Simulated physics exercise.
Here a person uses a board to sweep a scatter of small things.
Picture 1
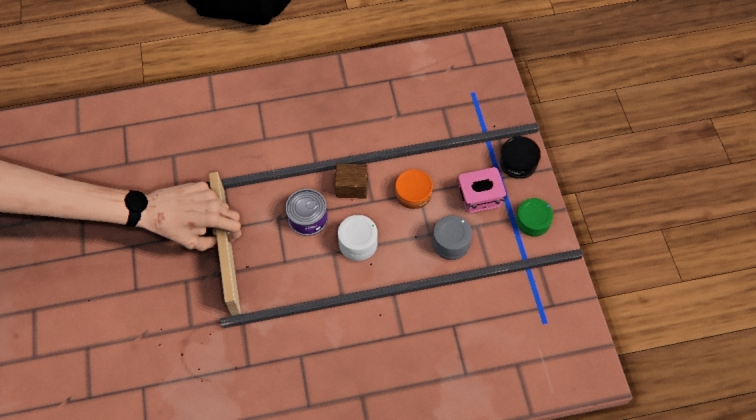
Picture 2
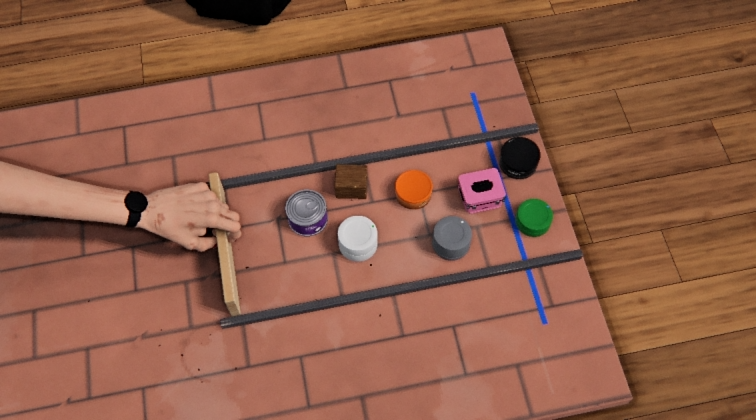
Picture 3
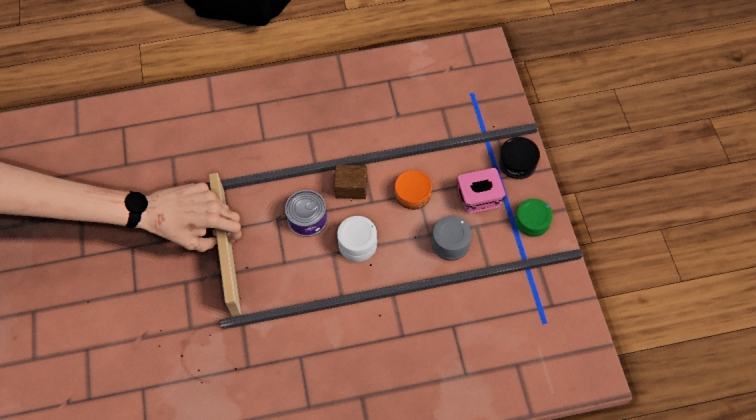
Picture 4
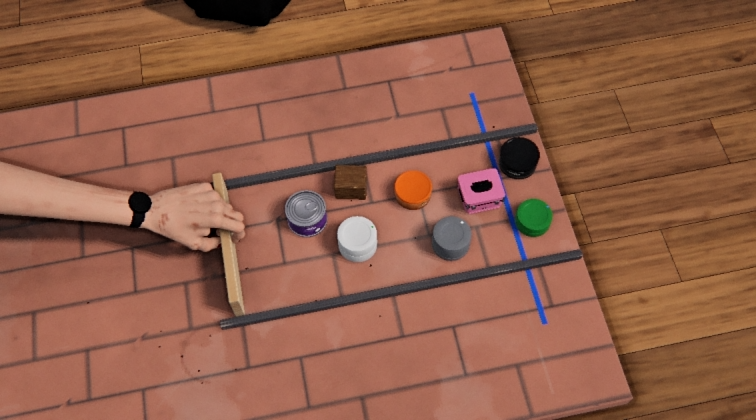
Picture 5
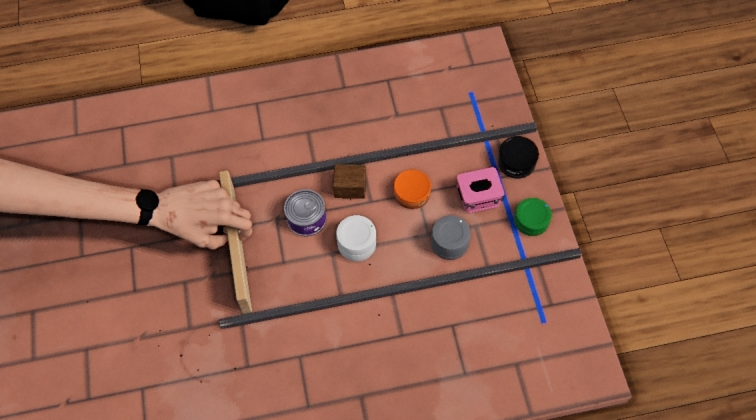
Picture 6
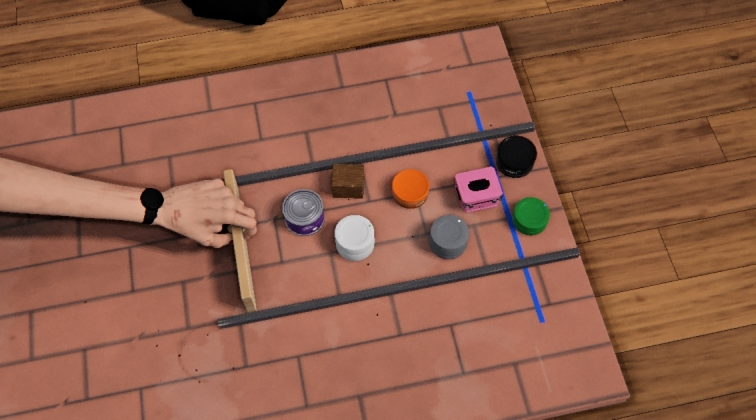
On a brick-patterned panel laid over a wooden floor, a hand wearing a black wristband holds a wooden board beside scattered tubs, a brown block and a pink case between two dark rails. The hand barely moves at first, then slides the board slightly right, leaving the objects virtually still.
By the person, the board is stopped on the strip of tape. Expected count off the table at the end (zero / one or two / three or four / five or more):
Expected count: One or two.
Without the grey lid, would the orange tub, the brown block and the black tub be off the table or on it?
Result: Orange tub stays, brown block stays, black tub comes off.
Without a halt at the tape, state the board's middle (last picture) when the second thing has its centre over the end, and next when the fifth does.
First around (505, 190), then around (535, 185).
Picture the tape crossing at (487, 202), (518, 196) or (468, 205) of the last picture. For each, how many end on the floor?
Try by try, 1, 4 and 0.
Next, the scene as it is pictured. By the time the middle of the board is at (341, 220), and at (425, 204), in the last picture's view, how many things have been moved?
Answer - first 3, then 6.
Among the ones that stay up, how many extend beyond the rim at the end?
3 overhanging.
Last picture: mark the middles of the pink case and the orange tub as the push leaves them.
First object about (555, 185); second object about (537, 144).
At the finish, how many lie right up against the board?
4 touch it.
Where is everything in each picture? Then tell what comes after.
The first picture shows black tub (520, 158); green lid (534, 217); pink case (481, 191); board (225, 243); tape (506, 200).
The second picture shows green lid (534, 218); white lid (358, 239).
The third picture shows pink case (480, 191); brown block (351, 182).
The fourth picture shows black tub (519, 158); orange tub (413, 190).
The fifth picture shows green lid (533, 217); board (235, 241).
The sixth picture shows black tub (516, 157); green lid (531, 216); pink case (478, 190); board (240, 240); tape (503, 199).
Soon after, none off yet; black tub at rest near (516, 157); green lid at rest near (531, 216); pink case at rest near (478, 190).
After that, none off yet; black tub at rest near (516, 157); green lid at rest near (531, 216); pink case displaced a little near (496, 187).
In the end, the number that fall off is one or two; gone, black tub.
